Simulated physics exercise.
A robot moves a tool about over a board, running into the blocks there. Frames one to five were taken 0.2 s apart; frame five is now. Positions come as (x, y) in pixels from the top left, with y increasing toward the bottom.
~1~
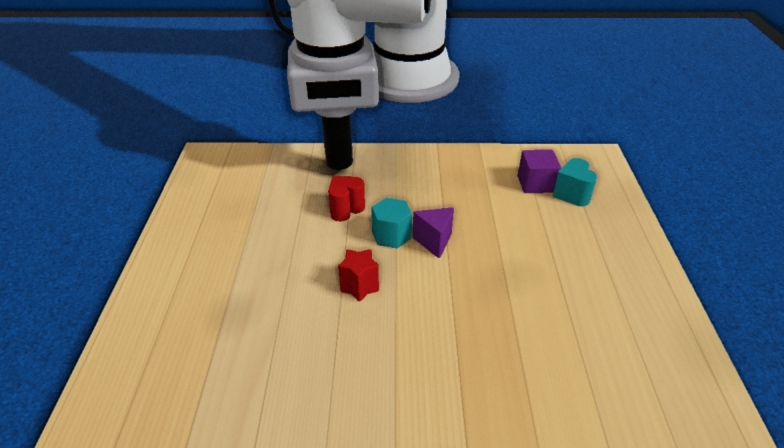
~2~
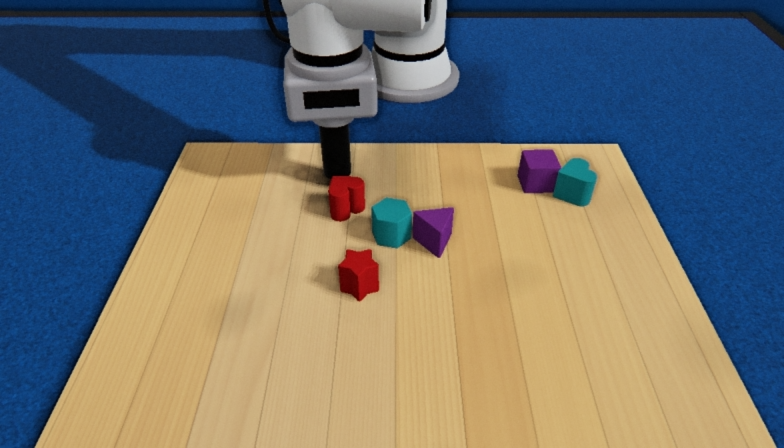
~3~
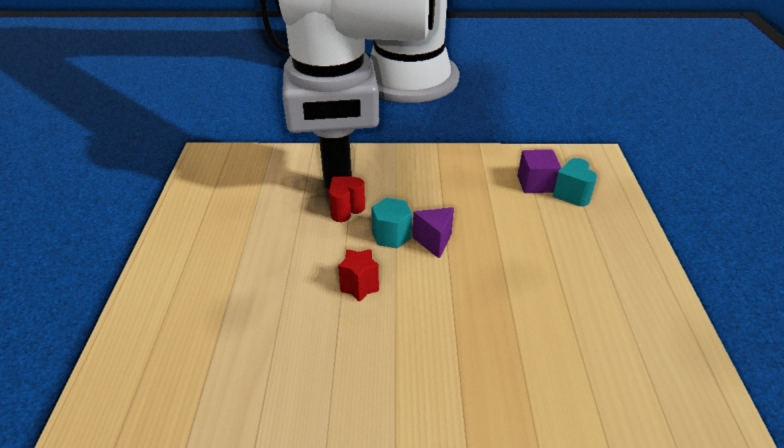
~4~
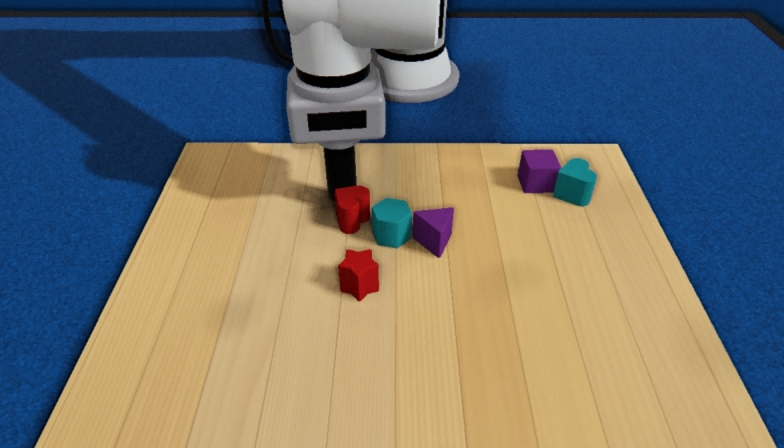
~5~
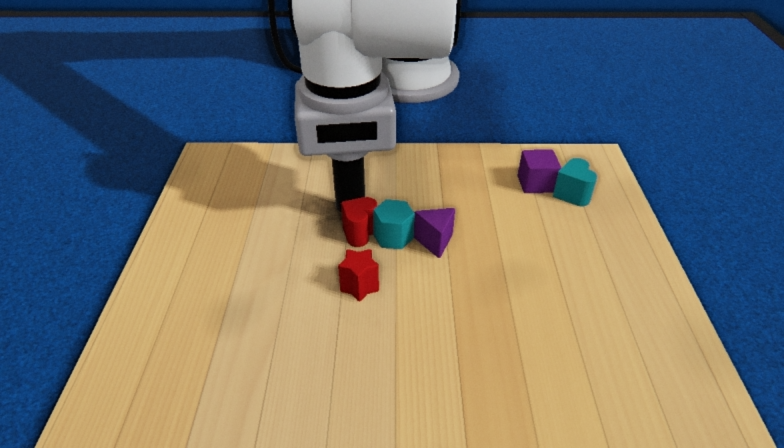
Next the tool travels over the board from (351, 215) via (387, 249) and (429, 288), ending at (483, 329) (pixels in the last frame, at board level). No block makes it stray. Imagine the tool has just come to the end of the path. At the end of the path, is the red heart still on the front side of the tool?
I believe not.
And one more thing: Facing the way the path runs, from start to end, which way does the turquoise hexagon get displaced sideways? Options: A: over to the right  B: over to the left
I choose B.
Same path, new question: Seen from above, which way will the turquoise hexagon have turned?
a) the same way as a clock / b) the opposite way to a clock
b - the opposite way to a clock.
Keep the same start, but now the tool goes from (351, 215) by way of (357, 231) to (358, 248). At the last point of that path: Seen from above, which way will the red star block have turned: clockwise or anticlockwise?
It turns round clockwise.
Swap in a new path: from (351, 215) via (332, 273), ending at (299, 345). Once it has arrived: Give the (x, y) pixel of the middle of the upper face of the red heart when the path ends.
The point I'd pick in the picture is (369, 236).
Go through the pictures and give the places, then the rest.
The first frame shows tip of the tool (340, 162), middles of tops, red star block (358, 260), red heart (344, 184), turquoise hexagon (392, 209), purple three-sided block (436, 216).
The second frame shows tool (338, 172), nothing pushed.
The third frame shows tool (338, 183), nothing pushed.
The fourth frame shows tool (343, 194), red heart (351, 195).
The fifth frame shows tool (351, 205), red star block (358, 260), red heart (359, 207), turquoise hexagon (394, 211), purple three-sided block (437, 216).
On the path given first. One third of the way, tool (388, 241); red star block (357, 262); red heart (364, 240), turned 65° clockwise; turquoise hexagon (423, 230), turned 85° anticlockwise; purple three-sided block (446, 216).
Two thirds of the way, tool (430, 279); red star block (356, 264); red heart (364, 241), turned 70° clockwise; turquoise hexagon (456, 243); purple three-sided block (450, 216), turned 25° anticlockwise.
At the end, tool (485, 320); red star block (356, 264); red heart (364, 241), turned 70° clockwise; turquoise hexagon (456, 243), turned 135° anticlockwise; purple three-sided block (450, 216), turned 25° anticlockwise.
